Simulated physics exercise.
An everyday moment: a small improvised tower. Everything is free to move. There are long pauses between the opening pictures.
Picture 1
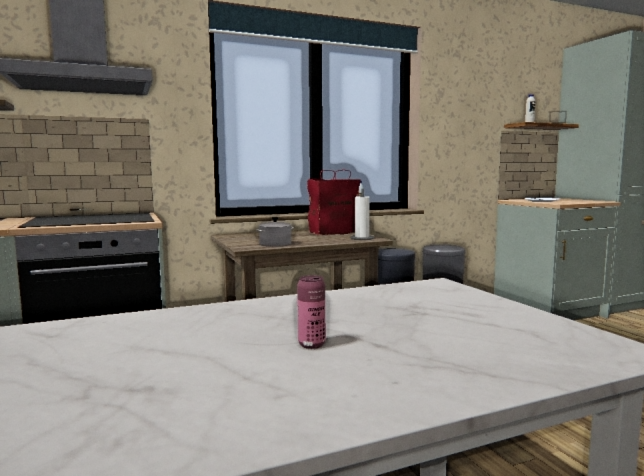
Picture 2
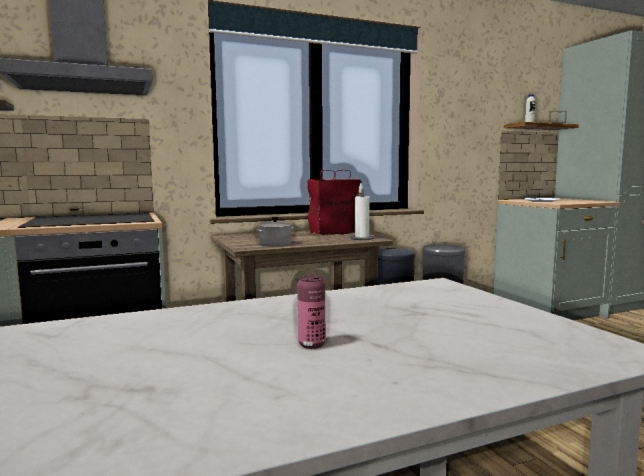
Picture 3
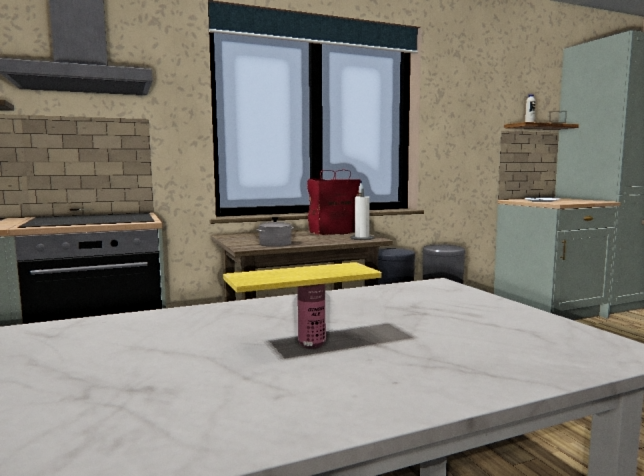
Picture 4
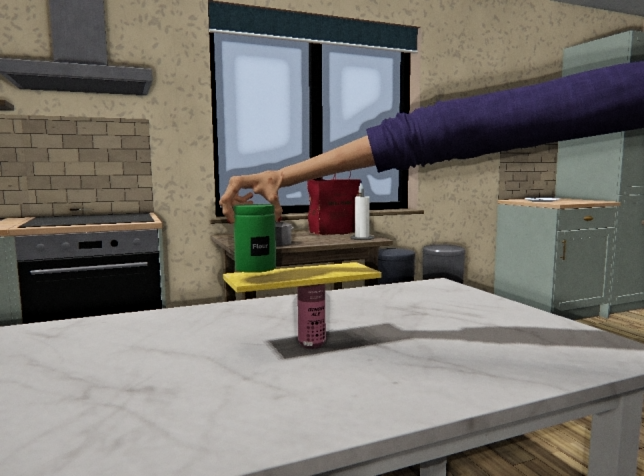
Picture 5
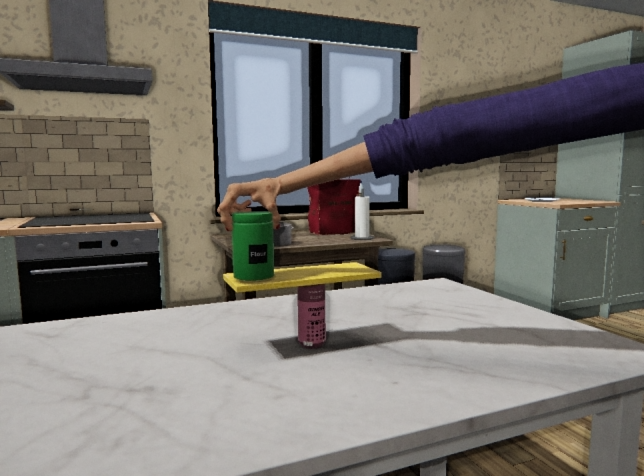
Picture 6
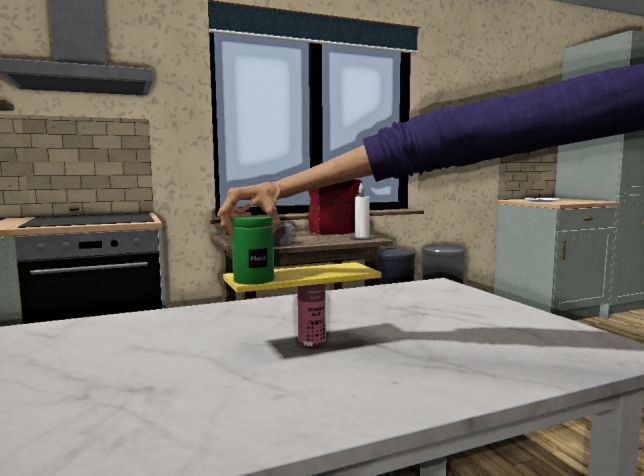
Yellow board appearing balanced on a pink bottle on a marble table, then a hand lowering a green jar onto its left end.
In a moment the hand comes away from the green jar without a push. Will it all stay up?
It comes apart.
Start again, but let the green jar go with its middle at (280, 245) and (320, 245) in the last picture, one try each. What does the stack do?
First try: It comes apart; second try: It stays up.
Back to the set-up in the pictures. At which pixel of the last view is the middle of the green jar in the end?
Near (195, 354).
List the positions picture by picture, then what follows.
In the first frame, the last thing is not in view yet.
In the second frame, the last thing is not in view yet.
In the third frame, the last thing is not in view yet; yellow board (303, 276).
In the fourth frame, still above its spot; green jar (255, 237); yellow board (303, 276).
In the fifth frame, still above its spot; green jar (253, 245); yellow board (303, 276).
In the sixth frame, set down, still held; green jar (253, 249); yellow board (303, 276).
Then, 0.40 s past the last view, green jar now fallen; yellow board rocked 70° from its first pose.
Then, 0.80 s past the last view, yellow board rocked 57° from its first pose; pink can rocked 18° from its first pose.
Then, 1.00 s past the last view, yellow board and pink can now fallen.
Finally, fallen, green jar, yellow board and pink can. Final places as the last picture's camera would see them, green jar near (195, 354). The stack gives way.
